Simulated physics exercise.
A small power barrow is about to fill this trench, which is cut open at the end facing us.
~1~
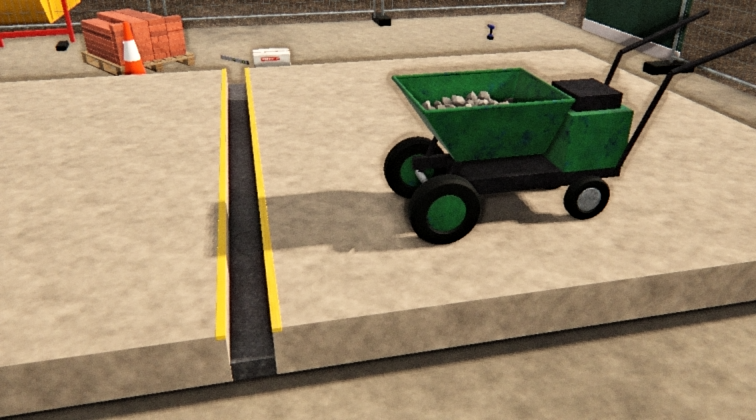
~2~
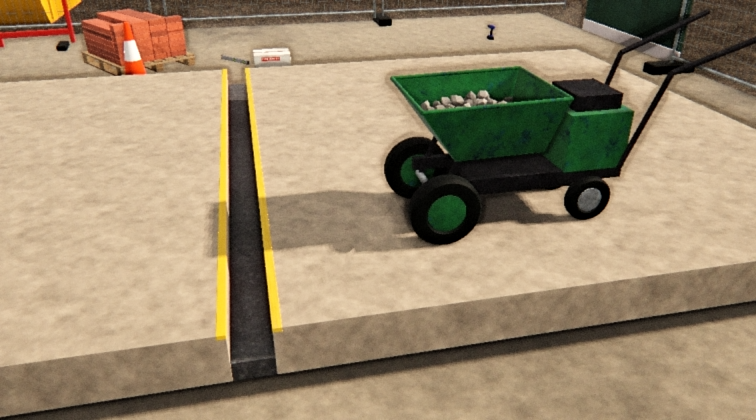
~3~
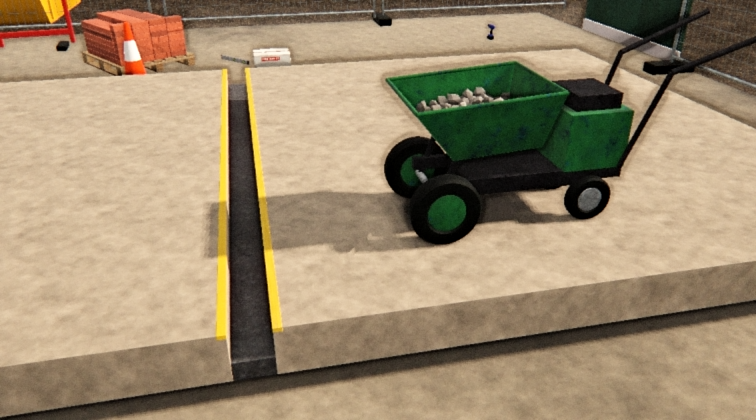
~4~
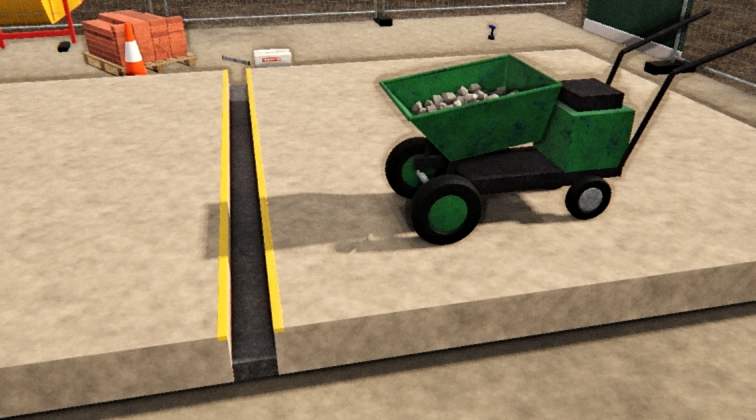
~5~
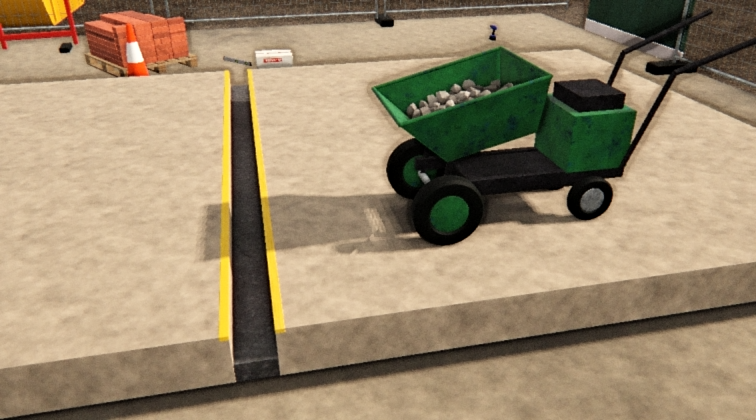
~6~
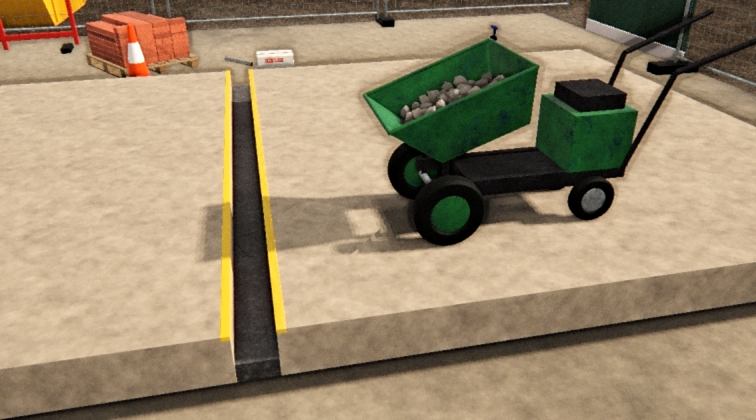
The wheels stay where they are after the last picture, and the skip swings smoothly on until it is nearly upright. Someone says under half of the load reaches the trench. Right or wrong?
Right.
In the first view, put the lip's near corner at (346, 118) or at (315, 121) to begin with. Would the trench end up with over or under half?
The bulk / a minority.
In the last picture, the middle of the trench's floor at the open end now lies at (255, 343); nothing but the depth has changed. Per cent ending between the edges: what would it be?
It comes to 20 per cent or so.
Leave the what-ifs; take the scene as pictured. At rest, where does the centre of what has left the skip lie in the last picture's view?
Around (297, 230).
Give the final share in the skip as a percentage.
Roughly 0 per cent.
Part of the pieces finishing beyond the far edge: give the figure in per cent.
My estimate is close to 0 in a hundred.
Just after the last frame, skip tipped steeply; every one in the skip.
A moment on, skip tipped right over; almost all in the skip; about a tenth short of the trench.
Further on, skip tipped right over; roughly a quarter in the skip; roughly two thirds short of the trench; roughly a quarter in or heaped over the trench; just a few beyond it.
When it is over, skip tipped right over; the larger part short of the trench; roughly a quarter in or heaped over the trench; just a few beyond it.
